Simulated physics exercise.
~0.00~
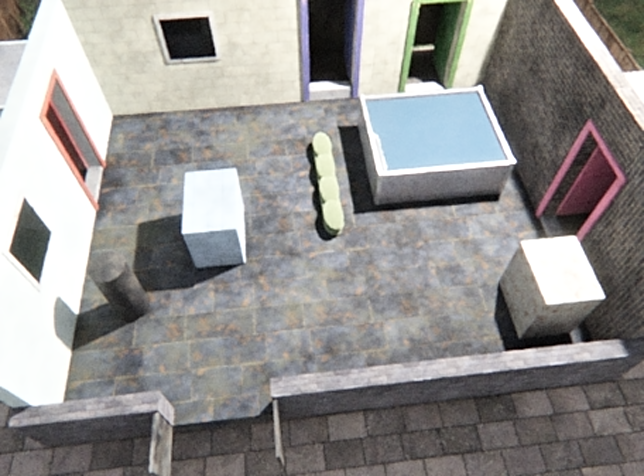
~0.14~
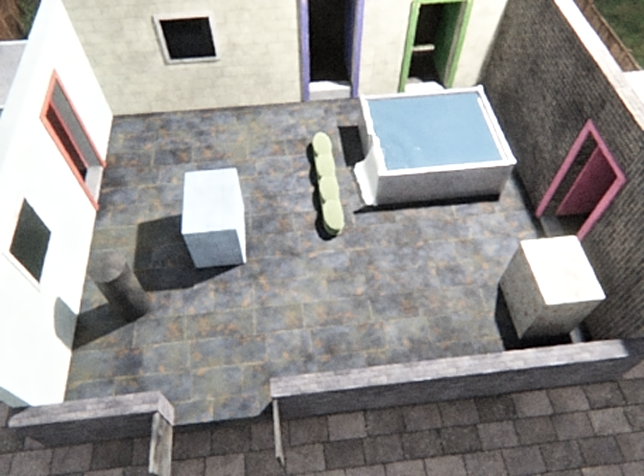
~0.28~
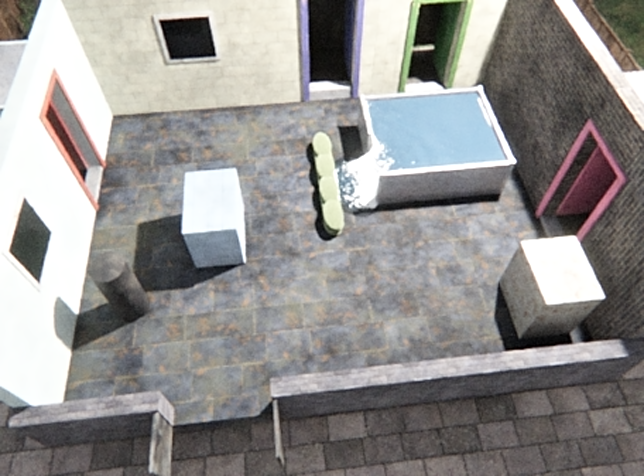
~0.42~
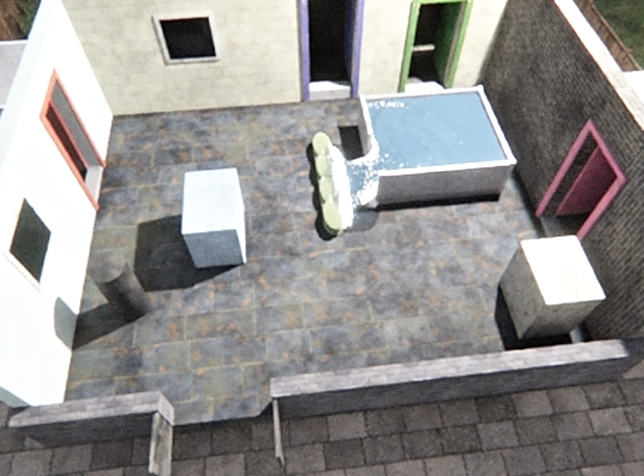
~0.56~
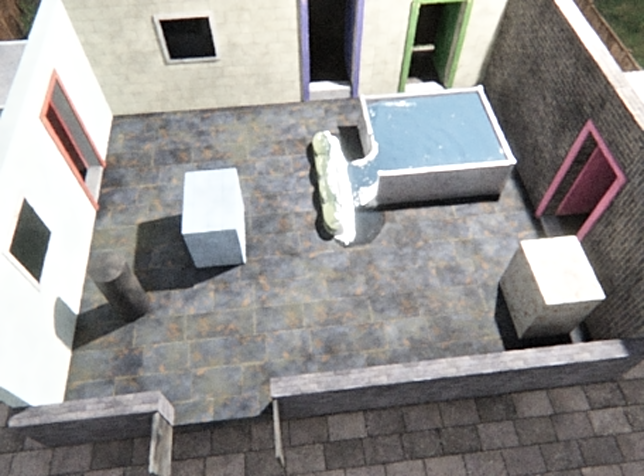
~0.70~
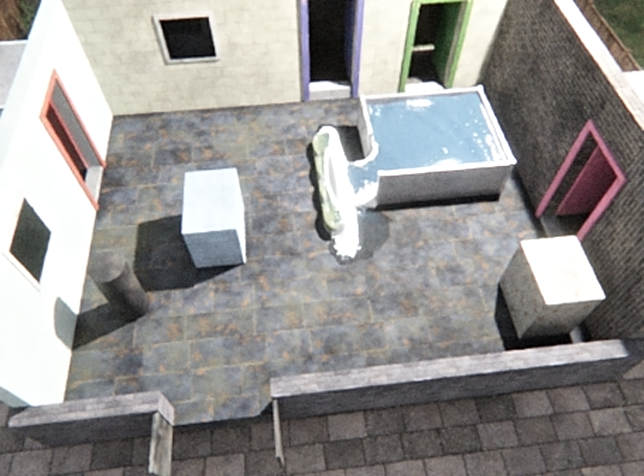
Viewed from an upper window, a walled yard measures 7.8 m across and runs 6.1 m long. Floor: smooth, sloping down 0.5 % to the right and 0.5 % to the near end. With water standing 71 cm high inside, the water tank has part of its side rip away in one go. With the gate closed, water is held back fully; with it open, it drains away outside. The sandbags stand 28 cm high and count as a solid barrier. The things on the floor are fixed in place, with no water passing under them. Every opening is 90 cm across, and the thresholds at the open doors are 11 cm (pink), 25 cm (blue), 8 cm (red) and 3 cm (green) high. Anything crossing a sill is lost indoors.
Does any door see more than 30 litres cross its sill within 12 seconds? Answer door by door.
Taking each door, the pink door does not; the blue door does not; the red door does not; the green door does.
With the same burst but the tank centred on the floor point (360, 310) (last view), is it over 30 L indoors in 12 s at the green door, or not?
Then green falls short.
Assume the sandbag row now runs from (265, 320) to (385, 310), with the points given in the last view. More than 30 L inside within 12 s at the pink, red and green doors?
Well, the pink one is within bounds, the red one is more than allowed, and the green one is within bounds.
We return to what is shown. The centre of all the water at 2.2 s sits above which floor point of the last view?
Balance point at about (391, 179).
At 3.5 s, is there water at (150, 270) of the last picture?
Untouched.
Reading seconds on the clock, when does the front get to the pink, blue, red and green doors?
Doors: Pink 3.8 s / blue 1.0 s / red 3.2 s / green 1.6 s.
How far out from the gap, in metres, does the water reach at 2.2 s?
Some 4.2 m out.
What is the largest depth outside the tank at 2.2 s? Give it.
Around 46 centimetres deep.
After 1.4 s water covers 25 % of the floor and is deepest (56 cm) near (339, 190); pink door not reached, blue door 17 cm at the sill, 0 L in, red door not reached, green door not reached.
After 2.2 s water covers 50 % of the floor and is deepest (46 cm) near (339, 190); pink door not reached, blue door 25 cm at the sill, 0 L in, red door not reached, green door 3 cm at the sill, 0 L in.
After 3.5 s water covers 60 % of the floor and is deepest (34 cm) near (339, 190); pink door not reached, blue door 20 cm at the sill, 7 L in, red door 6 cm at the sill, 0 L in, green door 4 cm at the sill, 0 L in.
After 7.0 s water covers 90 % of the floor and is deepest (18 cm) near (339, 190); pink door 5 cm at the sill, 0 L in, blue door 13 cm at the sill, 8 L in, red door 5 cm at the sill, 0 L in, green door 6 cm at the sill, 8 L in.
After 12.0 s water covers 95 % of the floor and is deepest (12 cm) near (483, 372); pink door 8 cm at the sill, 1 L in, blue door 9 cm at the sill, 8 L in, red door 2 cm at the sill, 0 L in, green door 6 cm at the sill, 56 L in.
